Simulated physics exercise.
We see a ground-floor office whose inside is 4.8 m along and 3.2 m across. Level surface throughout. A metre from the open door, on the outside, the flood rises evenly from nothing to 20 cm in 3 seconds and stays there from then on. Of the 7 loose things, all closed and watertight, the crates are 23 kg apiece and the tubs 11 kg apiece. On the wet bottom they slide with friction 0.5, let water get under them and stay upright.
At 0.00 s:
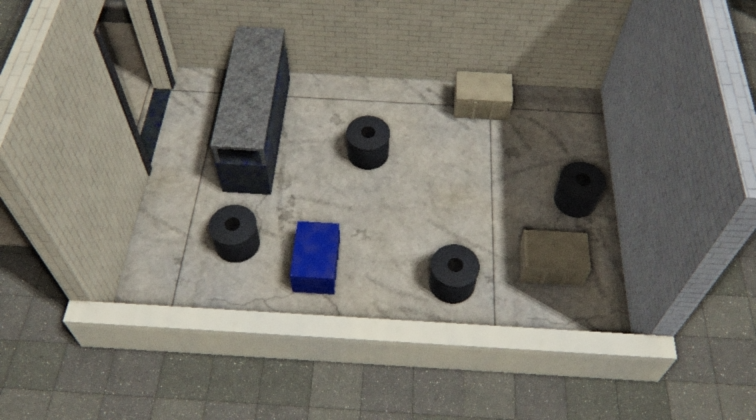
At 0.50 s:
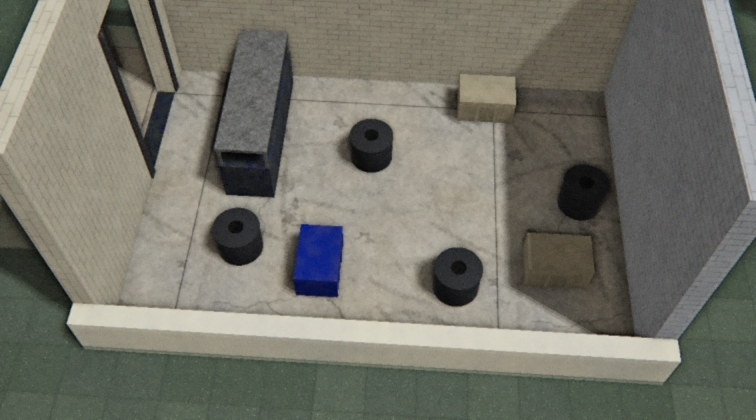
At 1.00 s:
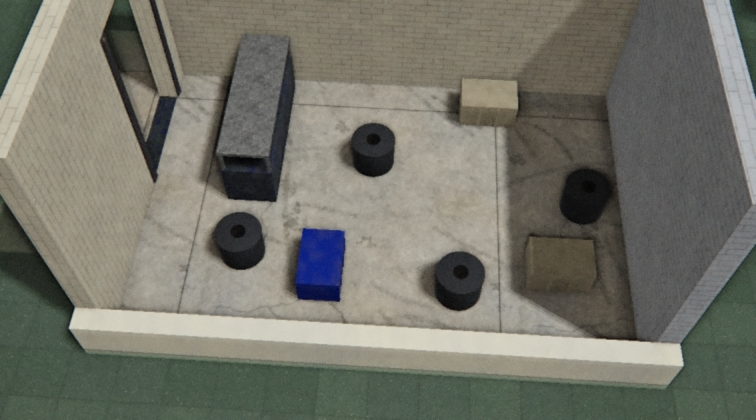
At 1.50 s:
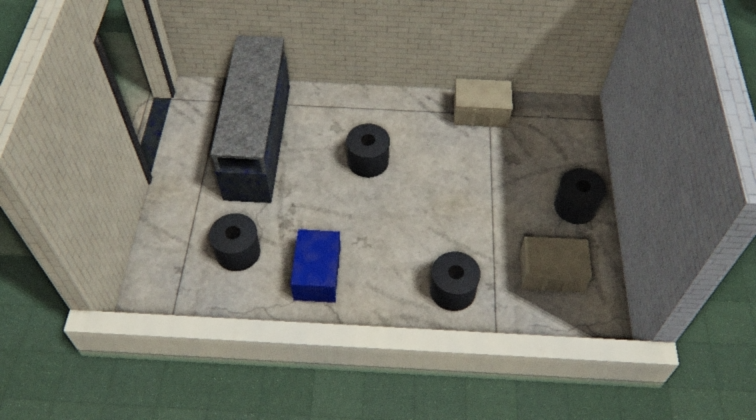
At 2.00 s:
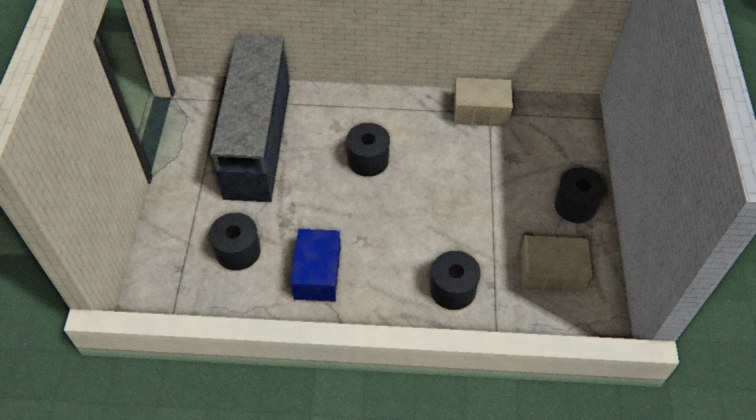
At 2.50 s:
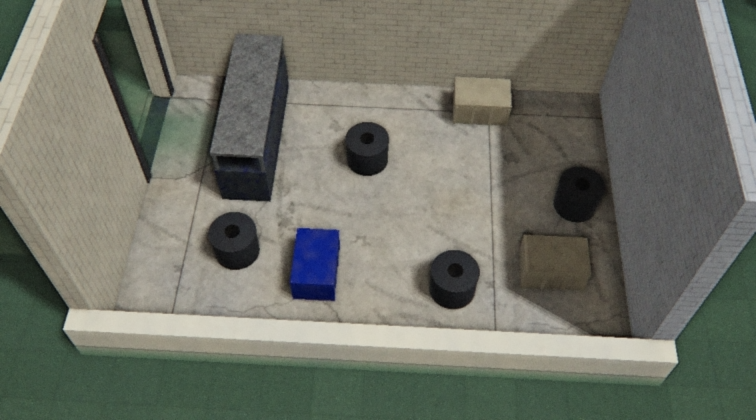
Greenish water covers the grey paving around a small pale-walled room, seen from high above its low front wall, and then spreads a little way inside through the open doorway at the back left. On the pale marbled floor stand a long dark counter, a blue crate near the front, four black tubs and two tan crates towards the right. The view shifts very slightly, while everything inside stays in place.
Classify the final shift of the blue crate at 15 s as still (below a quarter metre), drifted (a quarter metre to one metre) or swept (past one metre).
Drifted.
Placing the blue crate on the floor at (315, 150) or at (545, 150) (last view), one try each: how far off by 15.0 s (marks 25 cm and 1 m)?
Going in order, it barely budges and then it barely budges.
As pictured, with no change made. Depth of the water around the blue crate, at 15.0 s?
About 7 cm.
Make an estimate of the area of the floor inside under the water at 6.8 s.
Wet: Near 8.0 m2.
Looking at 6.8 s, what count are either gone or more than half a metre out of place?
The number by then is 0.
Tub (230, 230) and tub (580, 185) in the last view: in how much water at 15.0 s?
Some 7 cm at the first, some 8 cm at the second.
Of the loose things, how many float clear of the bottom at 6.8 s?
The number is 0.
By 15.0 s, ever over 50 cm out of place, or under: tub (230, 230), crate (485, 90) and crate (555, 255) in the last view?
Result, in order: Bigger / not bigger / not bigger.
After 3.5 s the blue crate is near (315, 256), 0.0 m from its start, aground; 0 afloat.
After 6.8 s the blue crate is near (315, 256), 0.0 m from its start, aground; 0 afloat.
After 11.0 s the blue crate is near (316, 255), 0.0 m from its start, aground; 0 afloat.
After 15.0 s the blue crate is near (356, 240), 0.4 m from its start, aground; 1 afloat.
